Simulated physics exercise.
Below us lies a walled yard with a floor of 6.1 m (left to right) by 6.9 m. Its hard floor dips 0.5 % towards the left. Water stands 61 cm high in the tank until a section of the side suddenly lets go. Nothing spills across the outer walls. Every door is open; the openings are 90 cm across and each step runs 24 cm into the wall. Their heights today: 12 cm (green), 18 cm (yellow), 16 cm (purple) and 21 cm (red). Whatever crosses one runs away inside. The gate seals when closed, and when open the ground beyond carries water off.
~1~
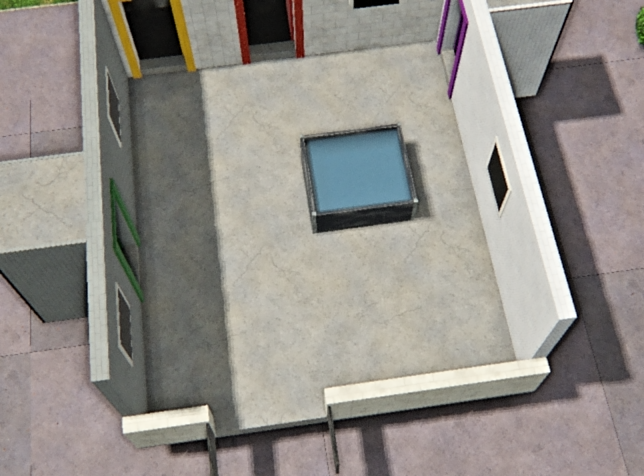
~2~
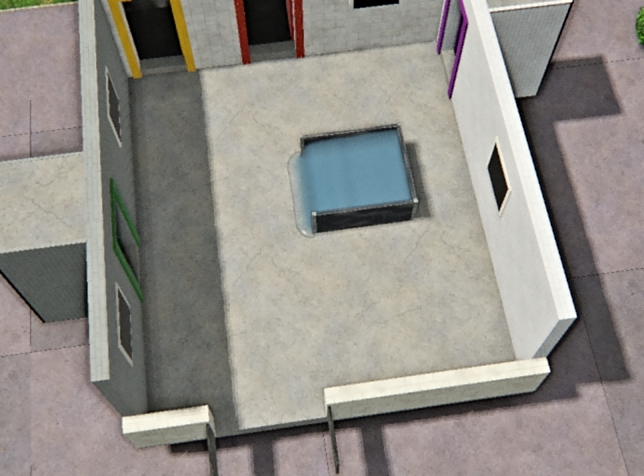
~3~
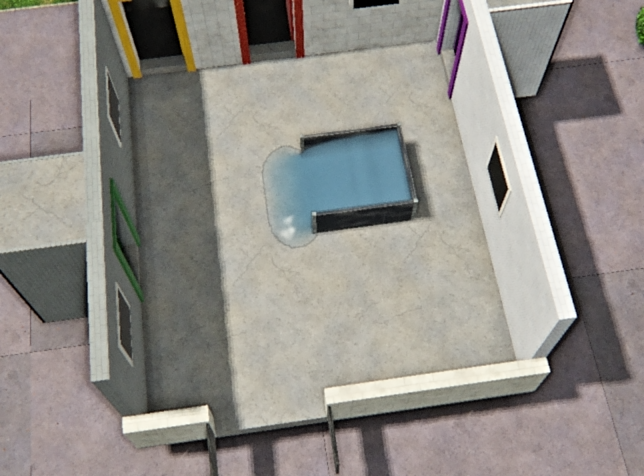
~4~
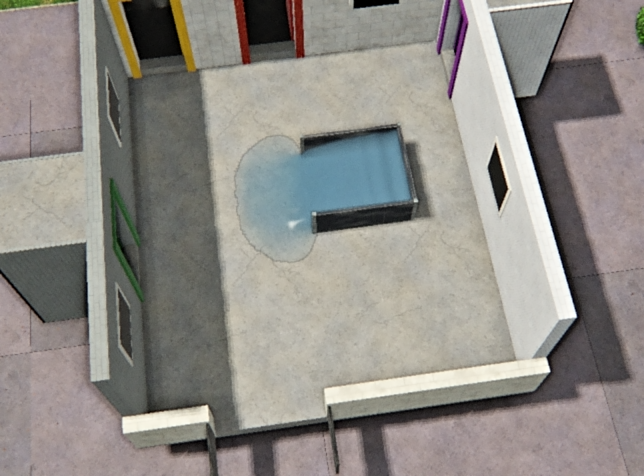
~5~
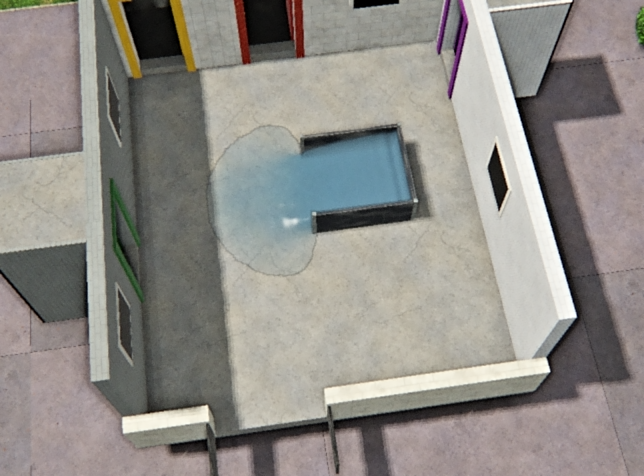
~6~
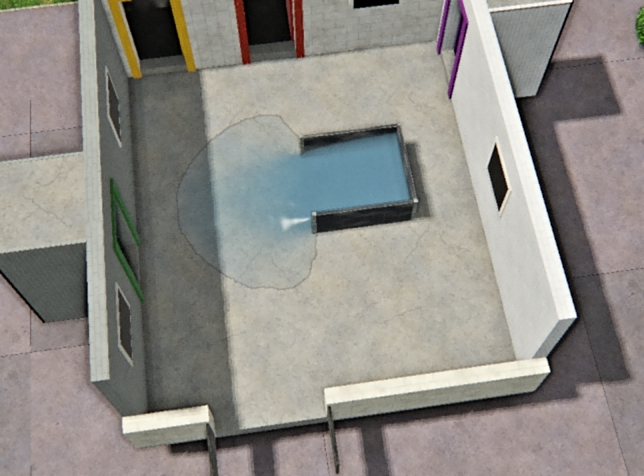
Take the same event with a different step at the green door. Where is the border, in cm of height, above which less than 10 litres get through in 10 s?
At least 19 cm or so.
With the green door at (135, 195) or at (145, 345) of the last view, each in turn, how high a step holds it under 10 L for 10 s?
About 24 and 9.0 cm.
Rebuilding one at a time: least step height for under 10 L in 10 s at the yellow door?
Roughly 18 cm at yellow.
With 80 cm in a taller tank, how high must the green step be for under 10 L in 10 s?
About 26 cm.
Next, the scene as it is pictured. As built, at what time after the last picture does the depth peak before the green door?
At about 1.4 s.
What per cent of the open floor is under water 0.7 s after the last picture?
Some 30 per cent of it.
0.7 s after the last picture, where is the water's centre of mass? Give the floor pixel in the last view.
Around (278, 196).
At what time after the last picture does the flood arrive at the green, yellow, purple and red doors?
Green 0.4 s, yellow 1.4 s, purple 5.0 s, red 3.0 s.
Then, 0.7 s after the last picture water covers 30 % of the floor, deepest (29 cm) near (137, 219); 19 cm at the green door, 2 litres in over its 12 cm step.
Then, 2.3 s after the last picture water covers 40 % of the floor, deepest (28 cm) near (129, 87); 18 cm at the green door, 56 litres in over its 12 cm step.
Then, 9.3 s after the last picture water covers 95 % of the floor, deepest (6 cm) near (385, 48); 5 cm at the green door, 65 litres in over its 12 cm step.
At the green door as built, the water peaked near 24 cm, 1.3 s after the last picture.
Run again over the same 10 s with other heights there, 28 litres in over 16 cm, 4 litres over 21.5 cm. The limit of 10 litres is kept from about 19 cm up.
